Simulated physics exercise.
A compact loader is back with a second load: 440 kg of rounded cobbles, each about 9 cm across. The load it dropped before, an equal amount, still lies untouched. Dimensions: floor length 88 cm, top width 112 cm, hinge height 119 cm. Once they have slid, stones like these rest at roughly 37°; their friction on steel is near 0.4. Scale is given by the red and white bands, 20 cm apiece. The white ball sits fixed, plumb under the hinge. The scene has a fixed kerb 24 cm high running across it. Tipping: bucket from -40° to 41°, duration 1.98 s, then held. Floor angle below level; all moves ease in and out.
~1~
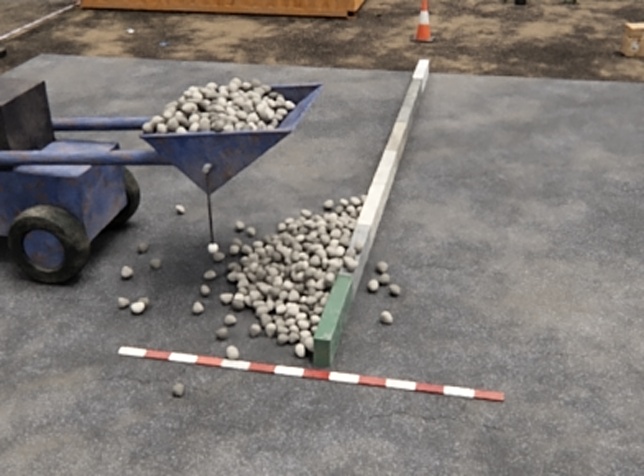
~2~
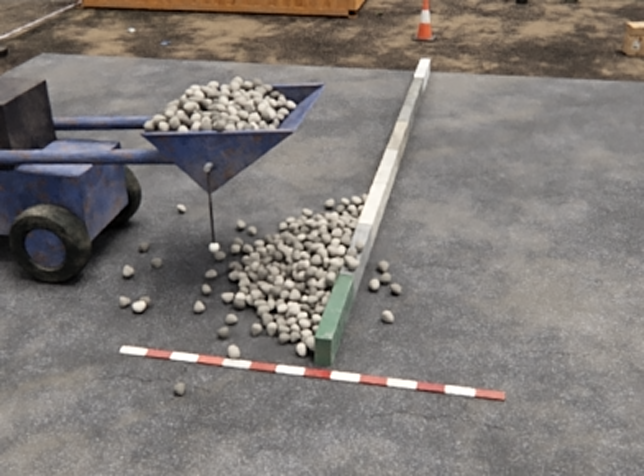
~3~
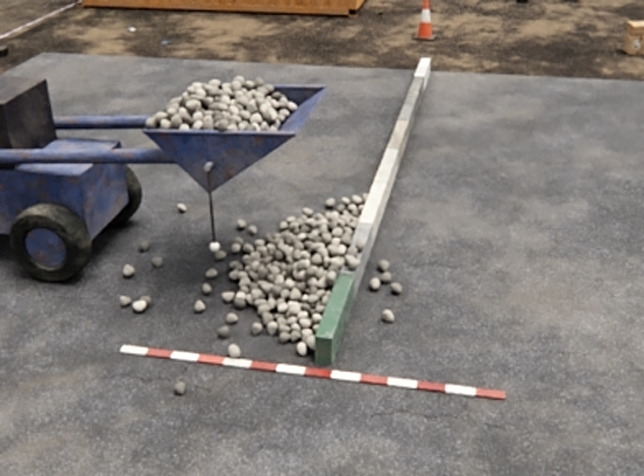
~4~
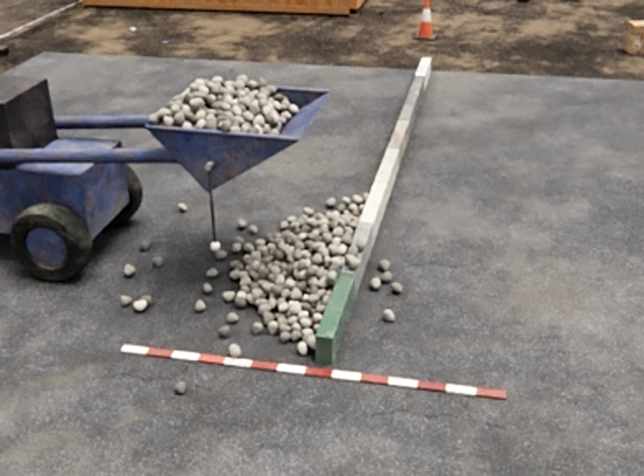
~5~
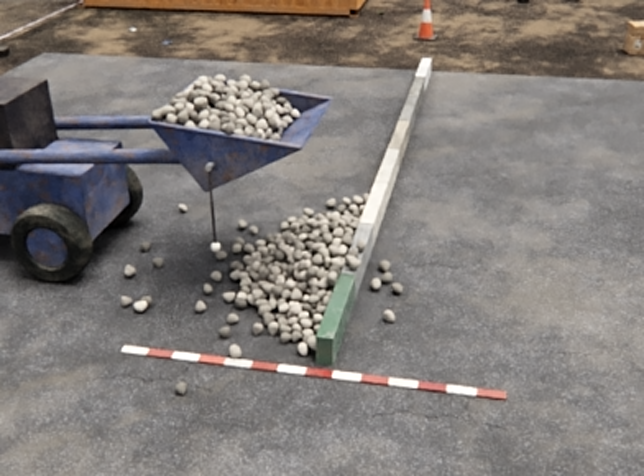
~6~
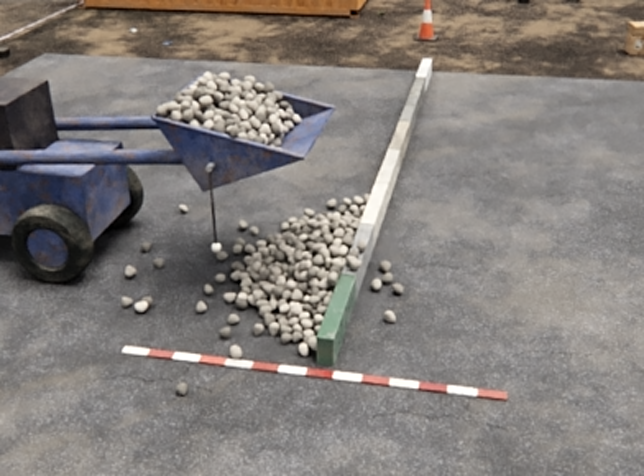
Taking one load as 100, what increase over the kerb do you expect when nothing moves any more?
24 out of 100.
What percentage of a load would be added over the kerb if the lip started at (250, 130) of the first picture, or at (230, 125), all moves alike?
I'd say close to 0 per cent for one and close to 0 per cent for the other, in that order.
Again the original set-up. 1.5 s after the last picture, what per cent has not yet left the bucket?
Close to 15 per cent of the load.
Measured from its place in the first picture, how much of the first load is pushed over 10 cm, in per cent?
10 per cent.
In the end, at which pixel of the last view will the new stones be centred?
They settle centred around (326, 253).
Then, 0.9 s after the last picture the floor is at 28°; in per cent of one load, 94 in the bucket, 106 on this side of the kerb, 1 over the kerb; the foremost stones are at (376, 274).
Then, 1.5 s after the last picture the floor is at 41°; in per cent of one load, 17 in the bucket, 173 on this side of the kerb, 11 over the kerb; the foremost stones are at (422, 265).
Then, 1.8 s after the last picture the floor is at 41°; in per cent of one load, 0 in the bucket, 181 on this side of the kerb, 20 over the kerb; the foremost stones are at (469, 285).
Then, 4.5 s after the last picture the floor is at 41°; in per cent of one load, 0 in the bucket, 176 on this side of the kerb, 25 over the kerb; the foremost stones are at (507, 300). Net gain over the kerb, 24.
